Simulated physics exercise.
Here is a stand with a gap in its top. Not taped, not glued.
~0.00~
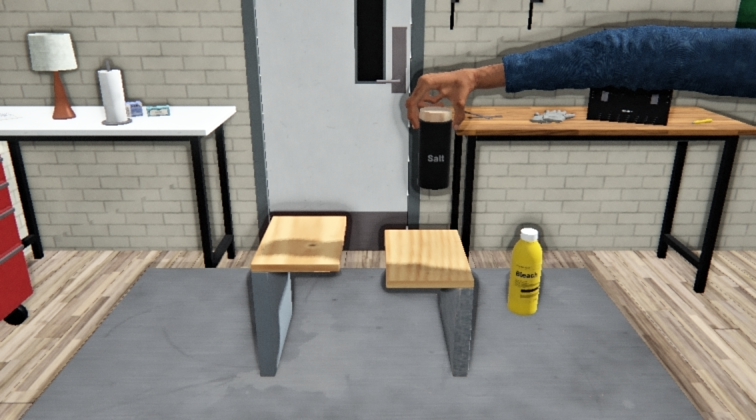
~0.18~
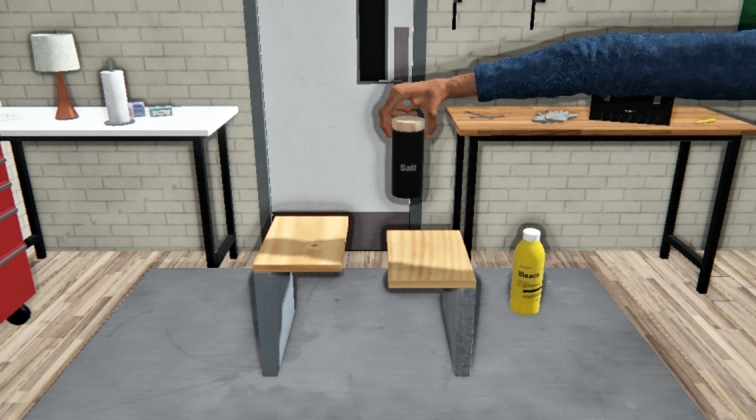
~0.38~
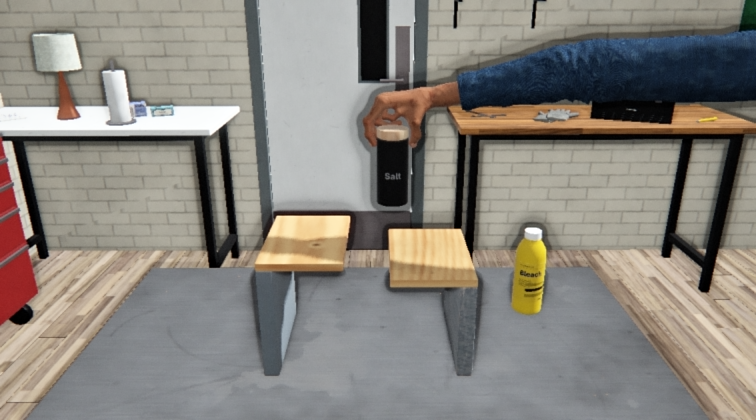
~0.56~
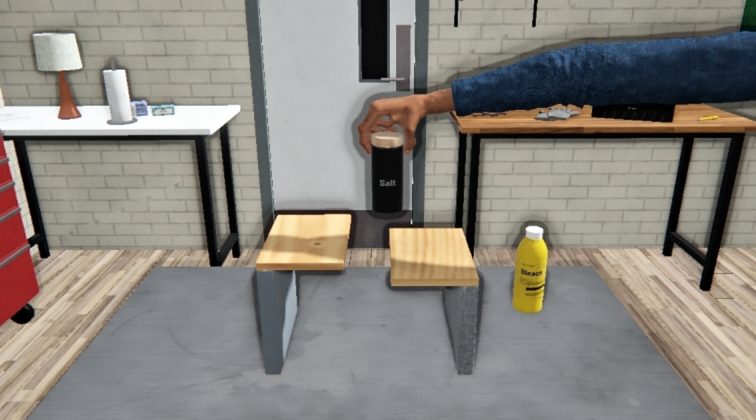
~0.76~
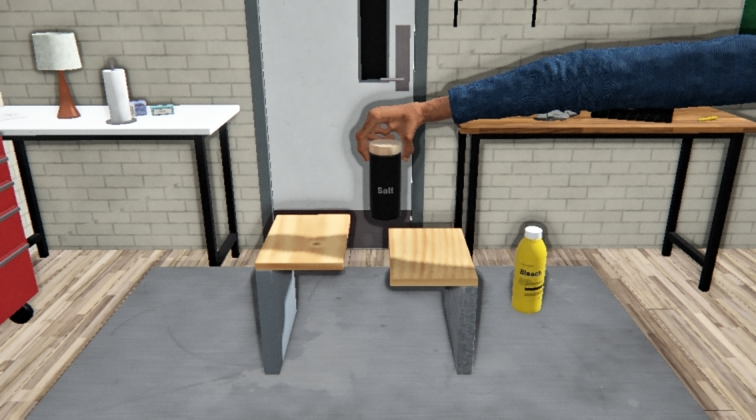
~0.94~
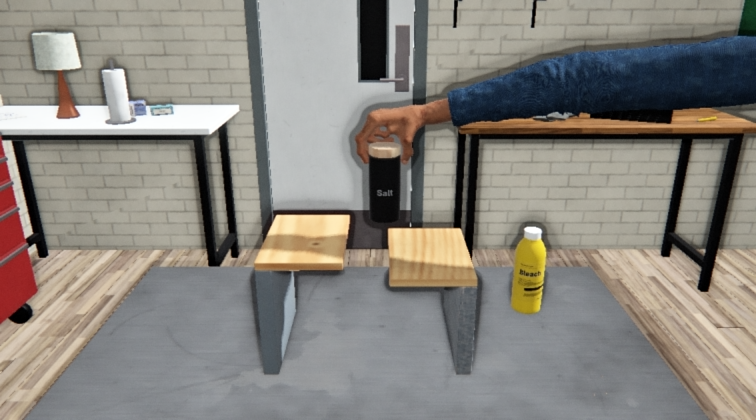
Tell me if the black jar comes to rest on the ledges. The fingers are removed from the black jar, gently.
It is blocked.
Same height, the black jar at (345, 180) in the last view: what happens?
Result: Held back.
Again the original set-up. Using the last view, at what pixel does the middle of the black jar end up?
The object ends up somewhere near (361, 230).
After 1.14 s, black jar shifted about its own width near (384, 217).
After 1.34 s, black jar turned 44° from how it was put near (361, 229).
In the end (1.9 s), toppled on the stand or table, black jar; yellow bottle unmoved. At the end, from the last picture's camera, black jar near (361, 230). The jar is caught.
